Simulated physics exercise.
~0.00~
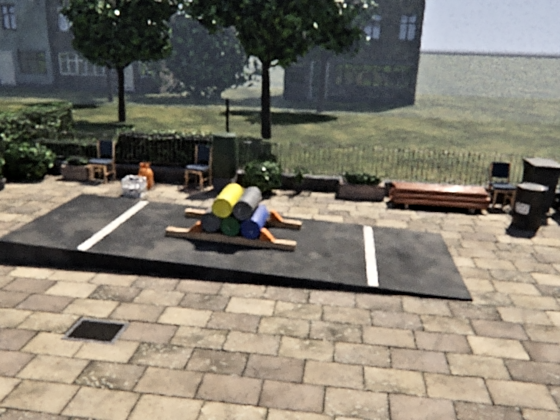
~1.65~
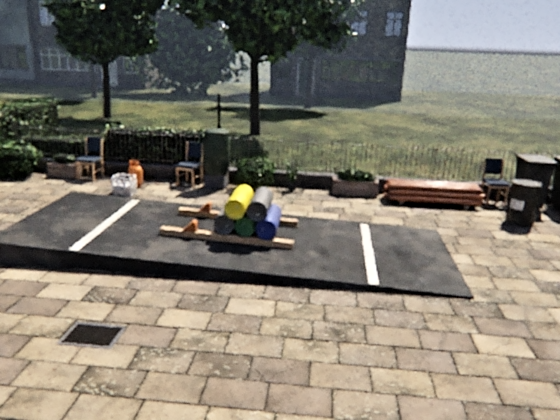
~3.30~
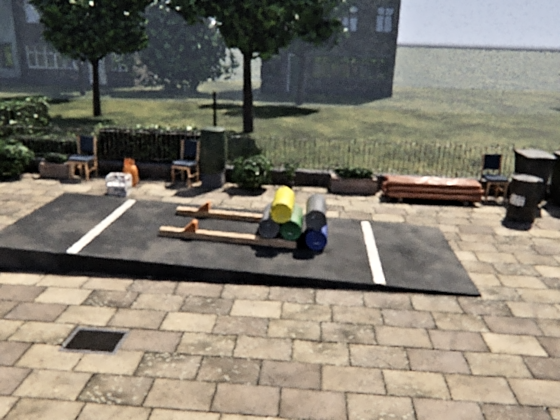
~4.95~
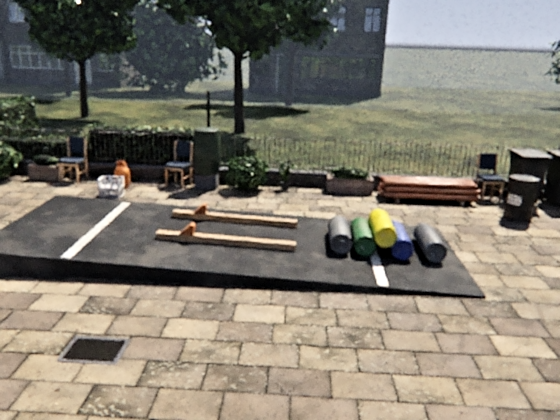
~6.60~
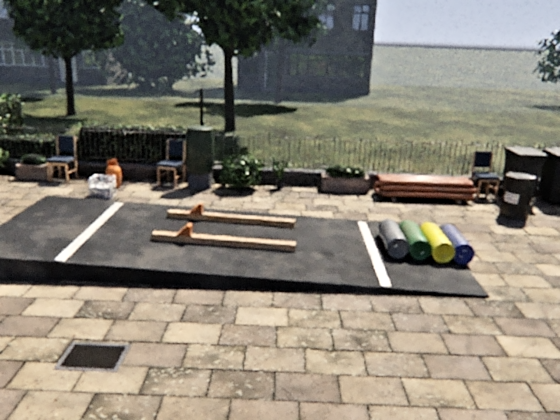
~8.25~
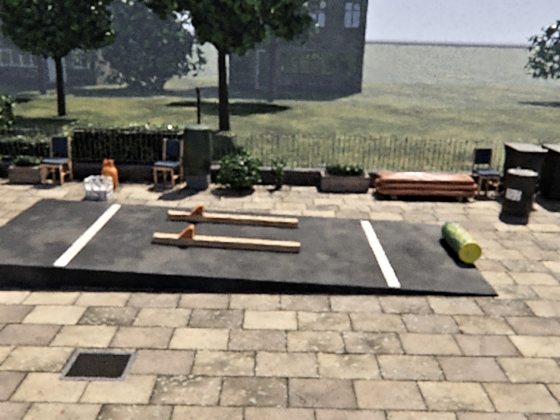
On a dark pad in a paved yard beside a fenced lawn, five stacked cylinders tumble off two wooden bearers and roll right across the white line, until only a green and a yellow one remain visible beyond it, close together near the pad's edge.
